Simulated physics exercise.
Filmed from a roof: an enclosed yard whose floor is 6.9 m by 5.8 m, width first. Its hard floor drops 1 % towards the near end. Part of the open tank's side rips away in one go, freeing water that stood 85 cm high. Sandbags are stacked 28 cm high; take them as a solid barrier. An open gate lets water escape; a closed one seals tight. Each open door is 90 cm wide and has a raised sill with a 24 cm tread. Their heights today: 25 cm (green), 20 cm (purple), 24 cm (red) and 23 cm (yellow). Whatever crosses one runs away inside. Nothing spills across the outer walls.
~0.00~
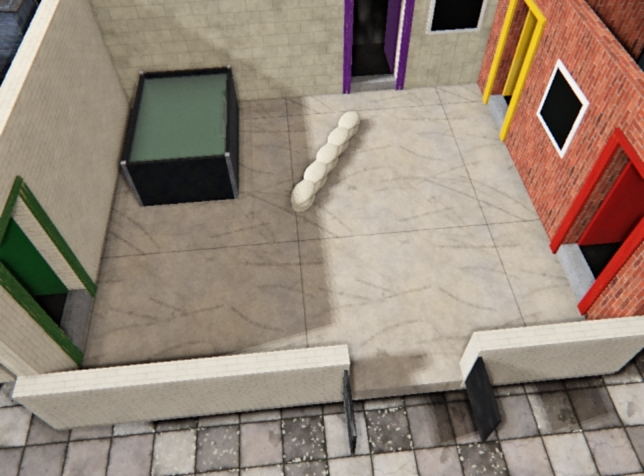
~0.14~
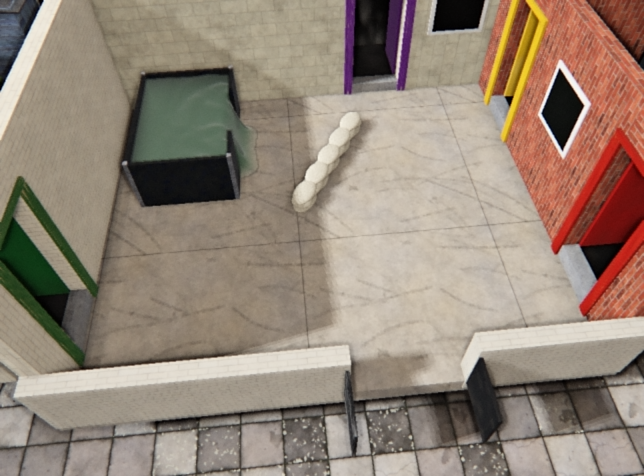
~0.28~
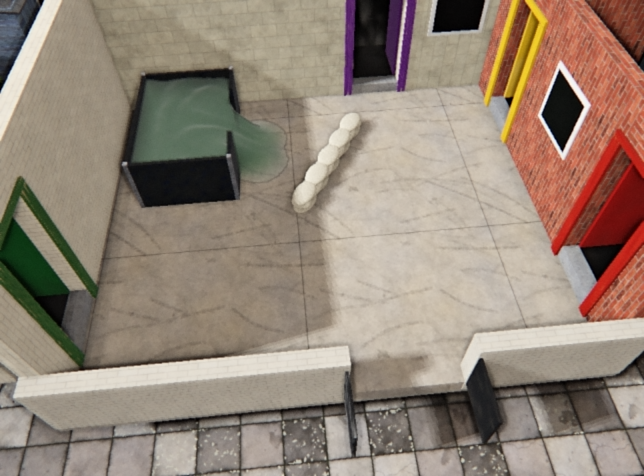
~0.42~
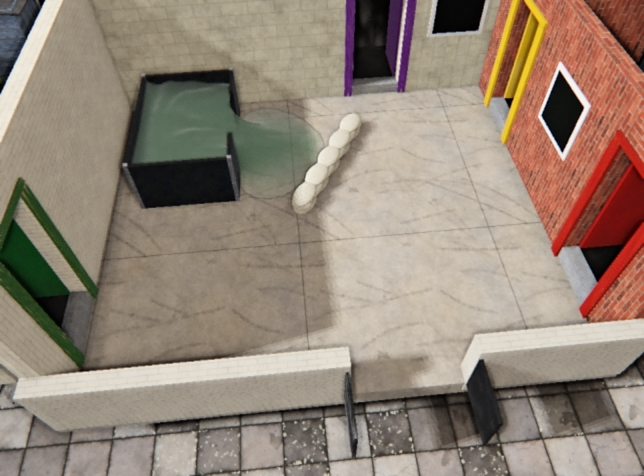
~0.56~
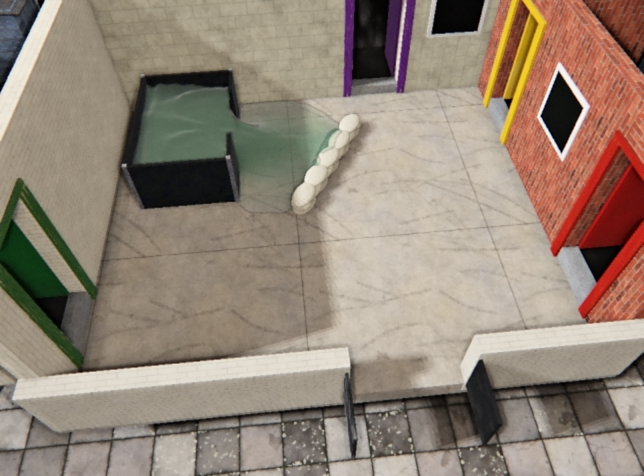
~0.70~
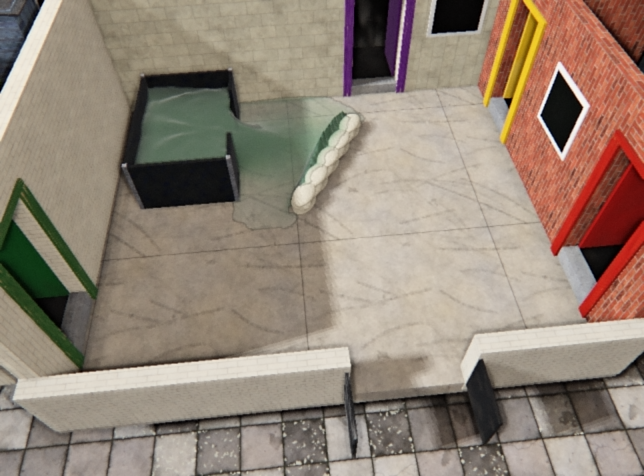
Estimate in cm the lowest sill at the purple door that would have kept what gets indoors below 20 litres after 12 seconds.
About 27 cm.
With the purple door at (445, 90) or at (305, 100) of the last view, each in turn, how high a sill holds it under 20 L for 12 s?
About 16 and 21 cm.
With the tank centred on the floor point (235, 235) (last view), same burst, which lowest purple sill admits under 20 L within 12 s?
About 7.5 cm.
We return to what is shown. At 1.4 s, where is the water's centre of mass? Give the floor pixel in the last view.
Around (246, 149).
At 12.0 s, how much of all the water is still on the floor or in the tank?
Roughly 88 in a hundred.
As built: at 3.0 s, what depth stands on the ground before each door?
Depths in cm: Green 3, purple 19, red 1, yellow 27.
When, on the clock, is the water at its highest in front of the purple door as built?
Around 1.4 s.
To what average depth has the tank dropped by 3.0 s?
Roughly 29 cm on average.
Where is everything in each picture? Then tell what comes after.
The open tank at (182, 115) is whole and still, 85 cm deep; the purple door at (376, 45) is dry, in the first frame.
Water pours out at (234, 139) and has run 0.3 m, to (254, 168); about 8 cm deep outside, 85 cm at the back, in the second frame.
The gap is at (234, 140), the front 0.8 m out at (284, 159); the back of the open tank holds 81 cm, in the third frame.
The gap is at (235, 141), the front 1.5 m out at (321, 153); the back of the open tank holds 73 cm, in the fourth frame.
The front is at (340, 134), 1.9 m from the gap at (234, 141); 3.8 m2 of floor is wet, 72 cm left at the back, in the fifth frame.
The gap is at (234, 142), the front 2.4 m out at (359, 117); the back of the open tank holds 70 cm; 0.7 m in a straight line remain to the purple door at (377, 48), in the sixth frame.
After 1.4 s water covers 25 % of the floor, deepest (52 cm) near (334, 97); 31 cm at the purple door, 10 litres in over its 20 cm sill.
After 3.0 s water covers 60 % of the floor, deepest (31 cm) near (315, 170); 19 cm at the purple door, 49 litres in over its 20 cm sill.
After 12.0 s water covers 95 % of the floor, deepest (12 cm) near (93, 305); 4 cm at the purple door, 52 litres in over its 20 cm sill.
At the purple door as built, the water arrived by 1.0 s and peaked near 31 cm at 1.4 s.
Run again over the same 12 s with other heights there, 32 litres in over 23.5 cm, 9 litres over 32 cm. The limit of 20 litres is kept from about 27 cm up.
